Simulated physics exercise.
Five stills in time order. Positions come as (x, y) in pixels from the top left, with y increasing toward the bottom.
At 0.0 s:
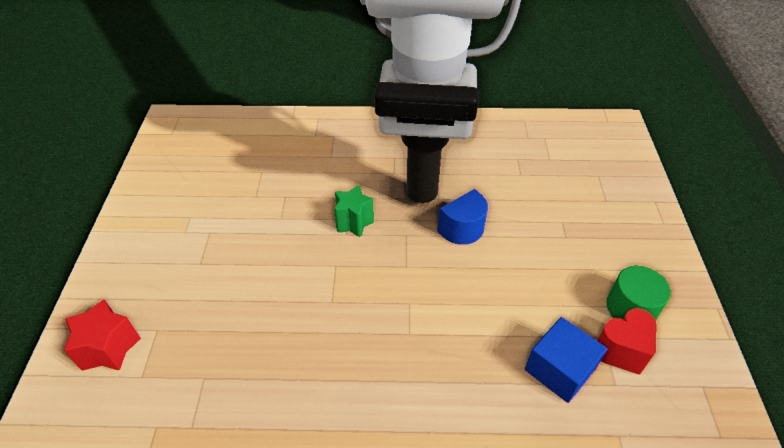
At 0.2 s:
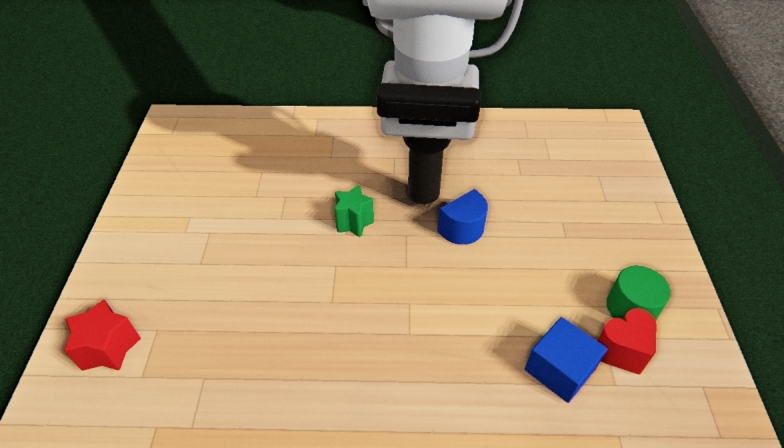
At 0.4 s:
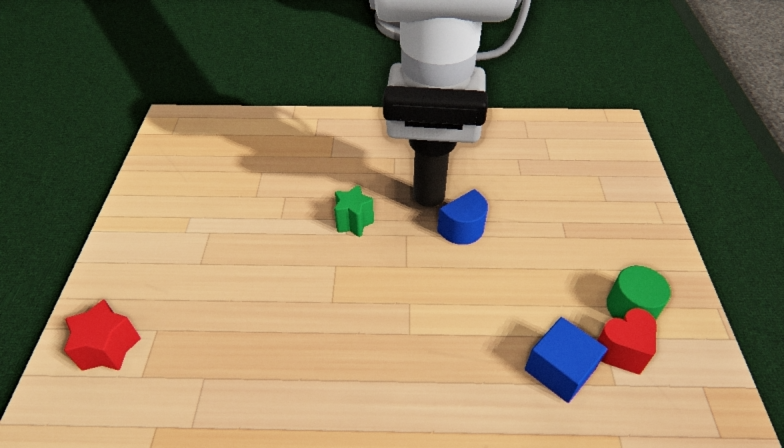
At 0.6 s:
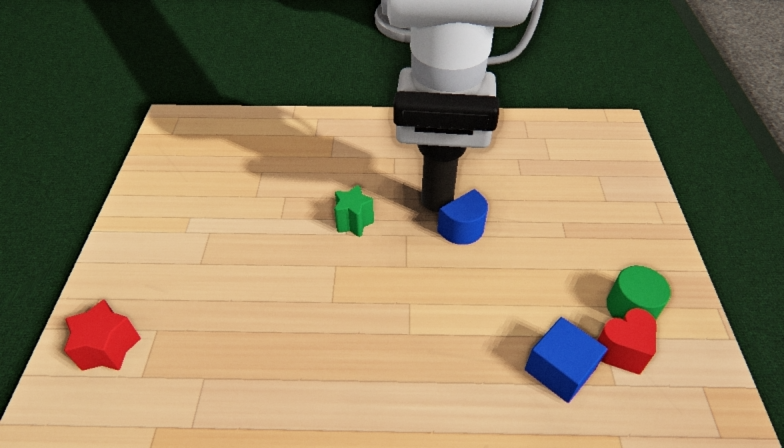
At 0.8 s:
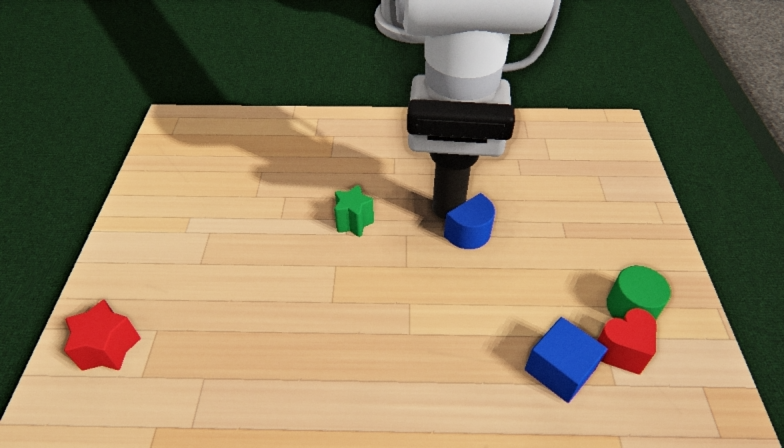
A robot arm with a black rod moved slowly to the right across a wooden table, then nudged the blue D-shaped block slightly to the right, while the other blocks stayed still.
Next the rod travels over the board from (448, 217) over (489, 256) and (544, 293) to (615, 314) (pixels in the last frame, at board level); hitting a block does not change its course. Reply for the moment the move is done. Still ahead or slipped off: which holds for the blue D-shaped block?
Before the rod.
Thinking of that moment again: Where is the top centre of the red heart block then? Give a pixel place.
So, by the moment the path ends, you'll find the top centre of the red heart block at (661, 358).
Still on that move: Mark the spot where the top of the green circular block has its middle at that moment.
At pixel (687, 291).
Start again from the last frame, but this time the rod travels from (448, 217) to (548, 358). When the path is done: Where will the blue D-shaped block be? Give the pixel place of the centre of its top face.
Its top middle will sit at (534, 253).
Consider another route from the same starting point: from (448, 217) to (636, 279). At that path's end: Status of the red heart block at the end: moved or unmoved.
Right where it was.
The first path, step by step. One third of the way, rod (491, 248); blue D-shaped block (526, 248), turned 25° anticlockwise.
Two thirds of the way, rod (548, 285); blue D-shaped block (588, 288), turned 25° anticlockwise.
At the end, rod (619, 306); blue D-shaped block (654, 320), turned 15° clockwise; blue square block in place; red heart block (661, 358), turned 30° clockwise; green circular block (687, 291).
